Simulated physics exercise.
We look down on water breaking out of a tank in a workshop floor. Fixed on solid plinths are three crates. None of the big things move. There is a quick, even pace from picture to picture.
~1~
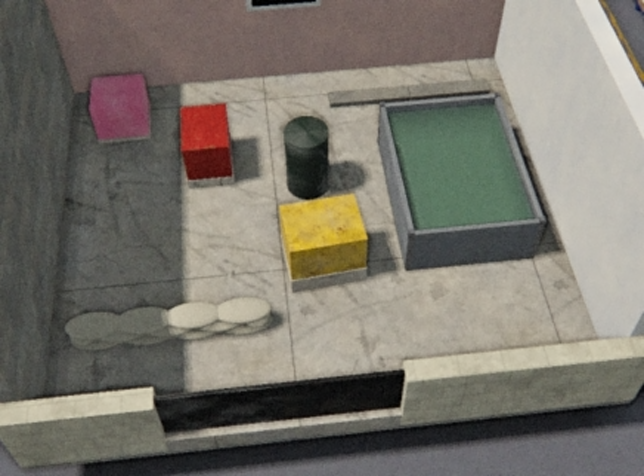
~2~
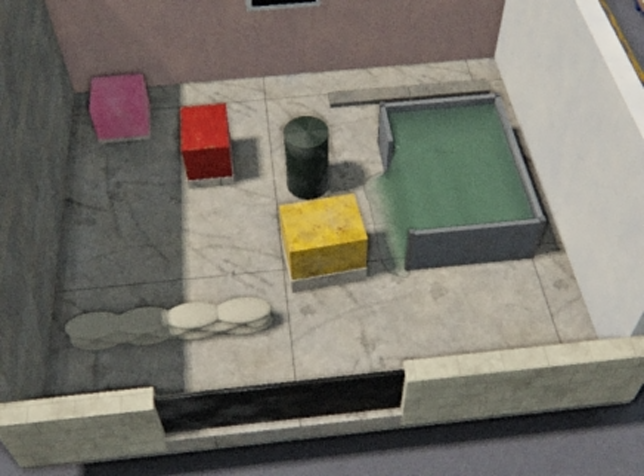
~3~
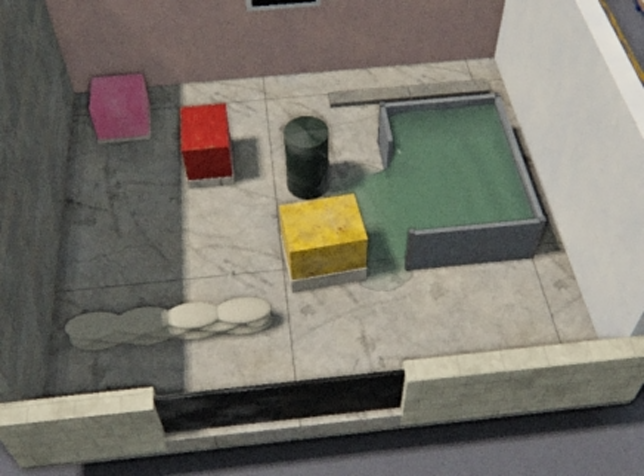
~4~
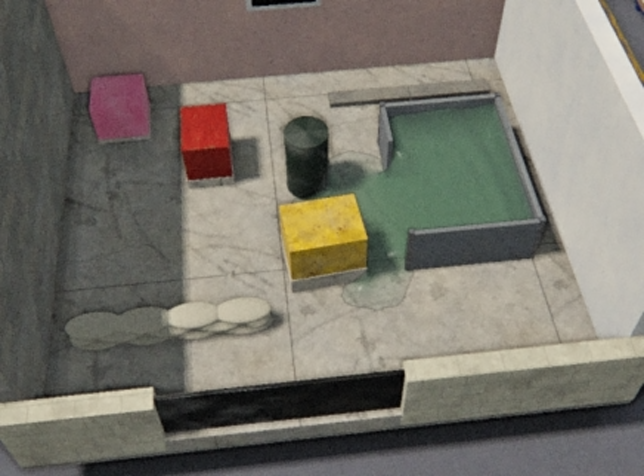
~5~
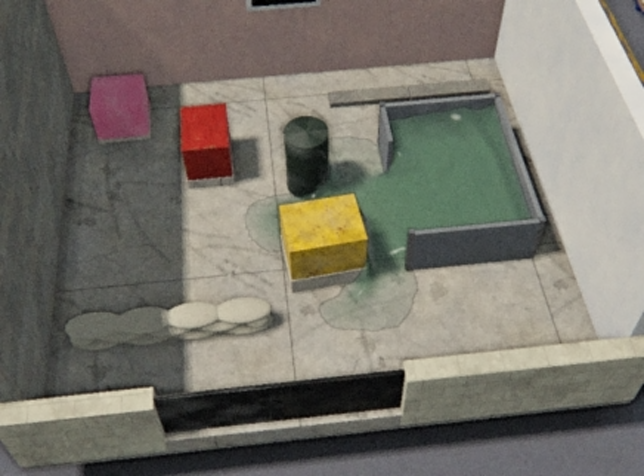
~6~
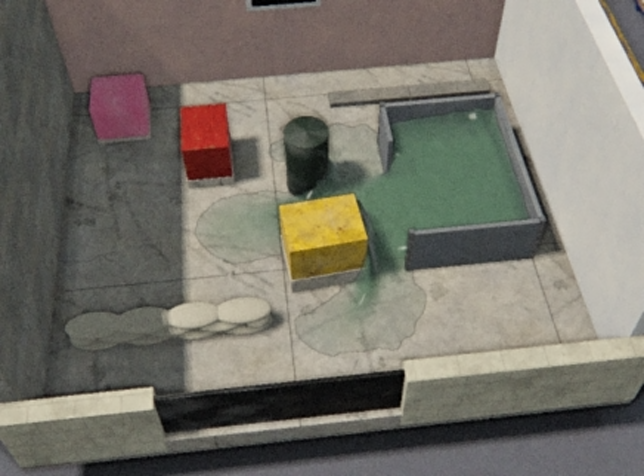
Green water pouring from the open left side of a grey tank, spreading leftward around a yellow block and dark cylinder.
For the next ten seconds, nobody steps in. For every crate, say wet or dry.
Pink crate: A wet one; red crate: A dry one; yellow crate: A wet one.
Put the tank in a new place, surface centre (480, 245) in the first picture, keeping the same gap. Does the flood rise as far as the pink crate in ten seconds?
Pink crate: Overtopped.
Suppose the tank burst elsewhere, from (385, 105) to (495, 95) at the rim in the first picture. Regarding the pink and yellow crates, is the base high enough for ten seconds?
In that case the pink crate is flooded and the yellow crate is never flooded.
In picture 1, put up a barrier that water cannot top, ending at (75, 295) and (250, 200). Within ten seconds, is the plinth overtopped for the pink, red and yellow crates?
Pink crate: Reached, red crate: Untouched, yellow crate: Reached.
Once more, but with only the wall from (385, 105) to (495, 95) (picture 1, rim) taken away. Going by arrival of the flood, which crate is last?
The yellow one.
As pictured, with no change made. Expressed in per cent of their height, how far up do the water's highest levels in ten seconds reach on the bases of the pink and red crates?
190 and 70 per cent, roughly.
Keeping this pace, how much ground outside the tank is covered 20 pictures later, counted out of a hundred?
It comes out near 85 percent.
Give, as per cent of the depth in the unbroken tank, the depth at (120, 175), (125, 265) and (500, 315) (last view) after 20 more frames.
Roughly 4 per cent, 8 per cent and 2 per cent.
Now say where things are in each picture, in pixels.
The first picture shows still water in the water tank at (457, 164).
In the second picture, water pours out at (400, 211) and has run to (376, 178).
In the third picture, the front is at (382, 285), out from the gap at (400, 212).
In the fourth picture, water pours out at (400, 212) and has run to a hidden place.
In the fifth picture, the front is at (254, 215), out from the gap at (400, 213).
In the sixth picture, water pours out at (400, 213) and has run to (206, 223).
A moment on, water covers 40 % of the floor; the pink crate not reached, the red crate water round its plinth, the yellow crate water round its plinth.
Next, water covers 60 % of the floor; the pink crate not reached, the red crate water round its plinth, the yellow crate water round its plinth.
Then, water covers 85 % of the floor; the pink crate water round its plinth, the red crate water round its plinth, the yellow crate water round its plinth.
Later, water covers 95 % of the floor; the pink crate water round its plinth, the red crate water round its plinth, the yellow crate water round its plinth.
In the end, water covers 95 % of the floor; the pink crate was topped, the red crate stayed above the water, the yellow crate was topped.
